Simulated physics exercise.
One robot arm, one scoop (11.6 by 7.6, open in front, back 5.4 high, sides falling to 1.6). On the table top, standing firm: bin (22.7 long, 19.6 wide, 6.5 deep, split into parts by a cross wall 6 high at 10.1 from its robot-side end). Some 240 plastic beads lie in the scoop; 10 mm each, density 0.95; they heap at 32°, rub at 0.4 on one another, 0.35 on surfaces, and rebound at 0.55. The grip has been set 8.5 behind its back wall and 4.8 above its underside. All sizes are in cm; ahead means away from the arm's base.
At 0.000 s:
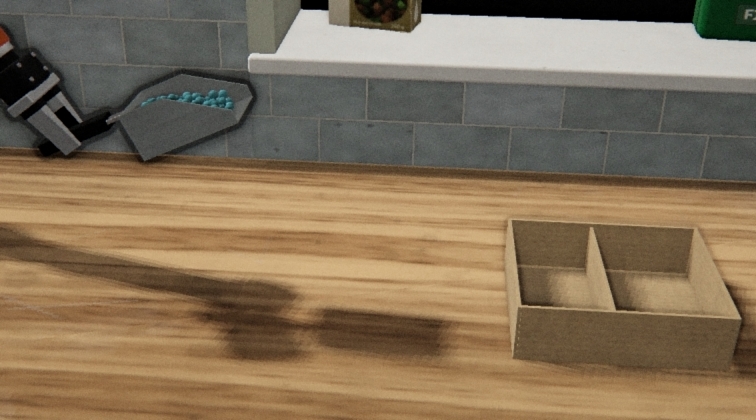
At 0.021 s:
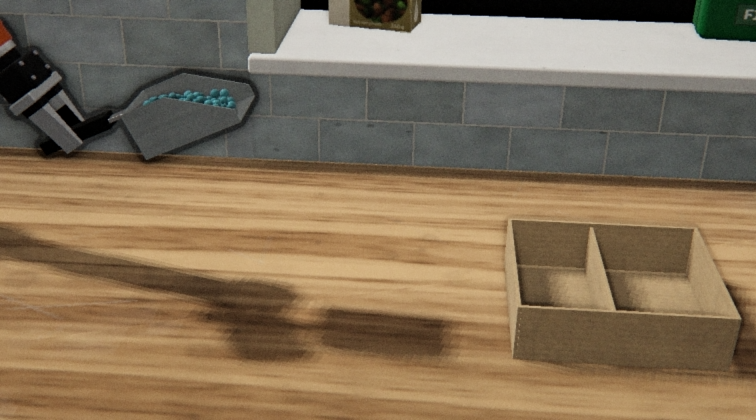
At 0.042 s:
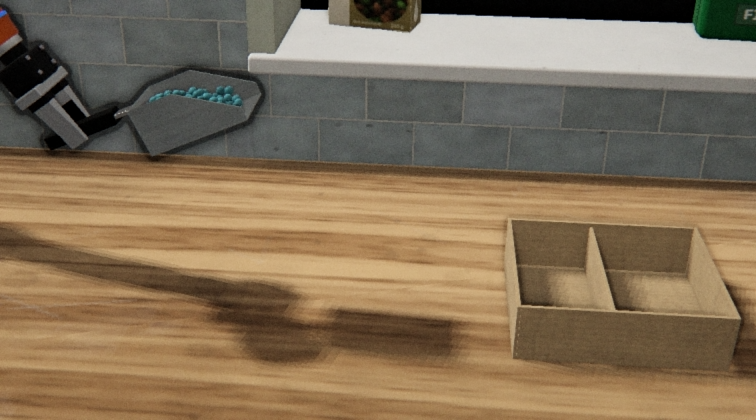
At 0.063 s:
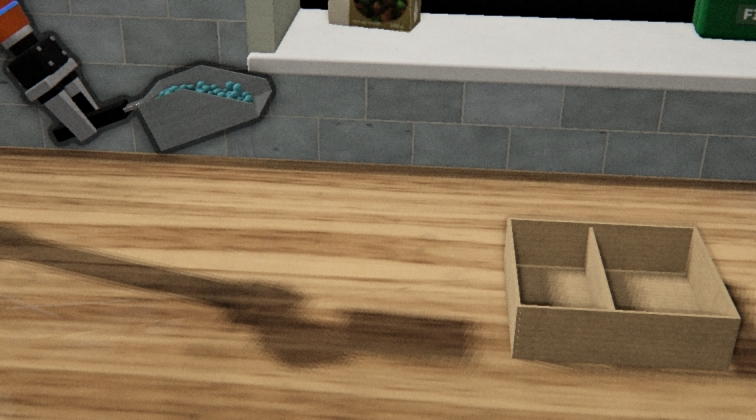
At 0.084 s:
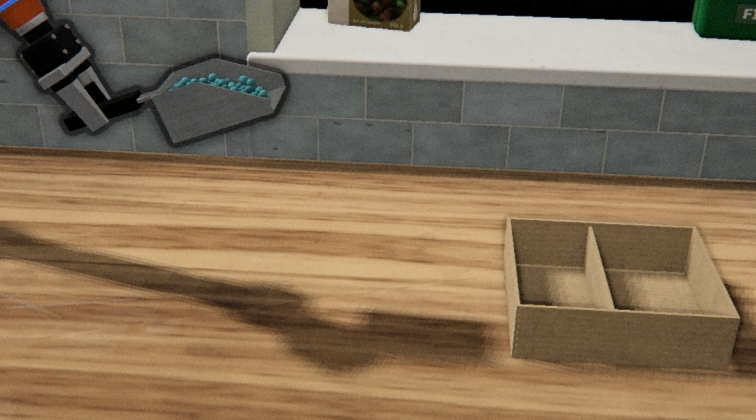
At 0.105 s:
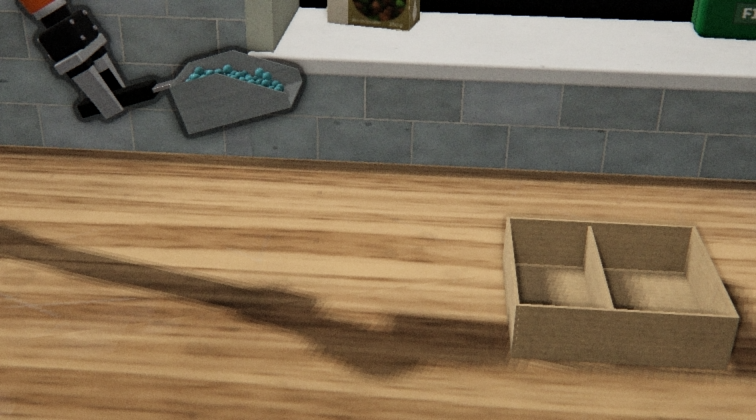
The clip opens on a robot arm at the upper left holding a gray scoop of small blue beads above a wooden table, with a divided, open box at right. The scoop barely moves at first, then the arm carries it slowly right and slightly upward, its shadow sliding toward the box.
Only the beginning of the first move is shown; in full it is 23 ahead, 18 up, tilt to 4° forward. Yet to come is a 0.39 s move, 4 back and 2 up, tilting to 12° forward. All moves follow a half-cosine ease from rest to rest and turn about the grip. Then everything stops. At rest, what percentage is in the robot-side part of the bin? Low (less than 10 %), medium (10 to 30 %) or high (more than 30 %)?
A high share, more than 30 %, ends in the robot-side part of the bin.
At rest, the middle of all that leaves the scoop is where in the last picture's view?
Approximately (579, 304) in pixels.
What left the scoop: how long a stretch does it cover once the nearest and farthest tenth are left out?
26 cm.
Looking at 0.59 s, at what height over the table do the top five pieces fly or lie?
Height: Around 30 cm.
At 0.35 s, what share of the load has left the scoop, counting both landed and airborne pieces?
Share gone: Around 35 %.
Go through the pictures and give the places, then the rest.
The first frame shows scoop floor at (190, 129), tilted 25° backward; upper third of the load around (188, 107), from x 135 to 230, top at y 95; 241 on the scoop.
The second frame shows scoop floor at (192, 128), tilted 25° backward; upper third of the load around (189, 106), from x 135 to 230, top at y 95.
The third frame shows scoop floor at (198, 125), tilted 24° backward; upper third of the load around (193, 102), from x 140 to 240, top at y 90.
The fourth frame shows scoop floor at (208, 120), tilted 22° backward; upper third of the load around (202, 98), from x 150 to 250, top at y 85.
The fifth frame shows scoop floor at (221, 114), tilted 20° backward; upper third of the load around (211, 91), from x 165 to 265, top at y 80.
The sixth frame shows scoop floor at (237, 107), tilted 18° backward; upper third of the load around (223, 84), from x 180 to 280, top at y 70; 241 on the scoop.
After 0.35 s, tilted 4° forward, highest piece 36 above the table; 158 on the scoop, 83 in flight or on a rim.
After 0.59 s, tilted 10° forward, highest piece 32 above the table; 90 in the far-side part, 82 in the robot-side part, 69 in flight or on a rim.
After 0.91 s, tilted 12° forward, highest piece 10 above the table; 107 in the robot-side part, 86 in the far-side part, 38 on the table or floor, 10 in flight or on a rim.
After 1.96 s, tilted 12° forward, highest piece 2 above the table; 106 in the robot-side part, 86 in the far-side part, 49 on the table or floor.
At rest, 106 in the robot-side part, 86 in the far-side part, 49 on the table or floor. That is 44 % in the robot-side part of the bin.
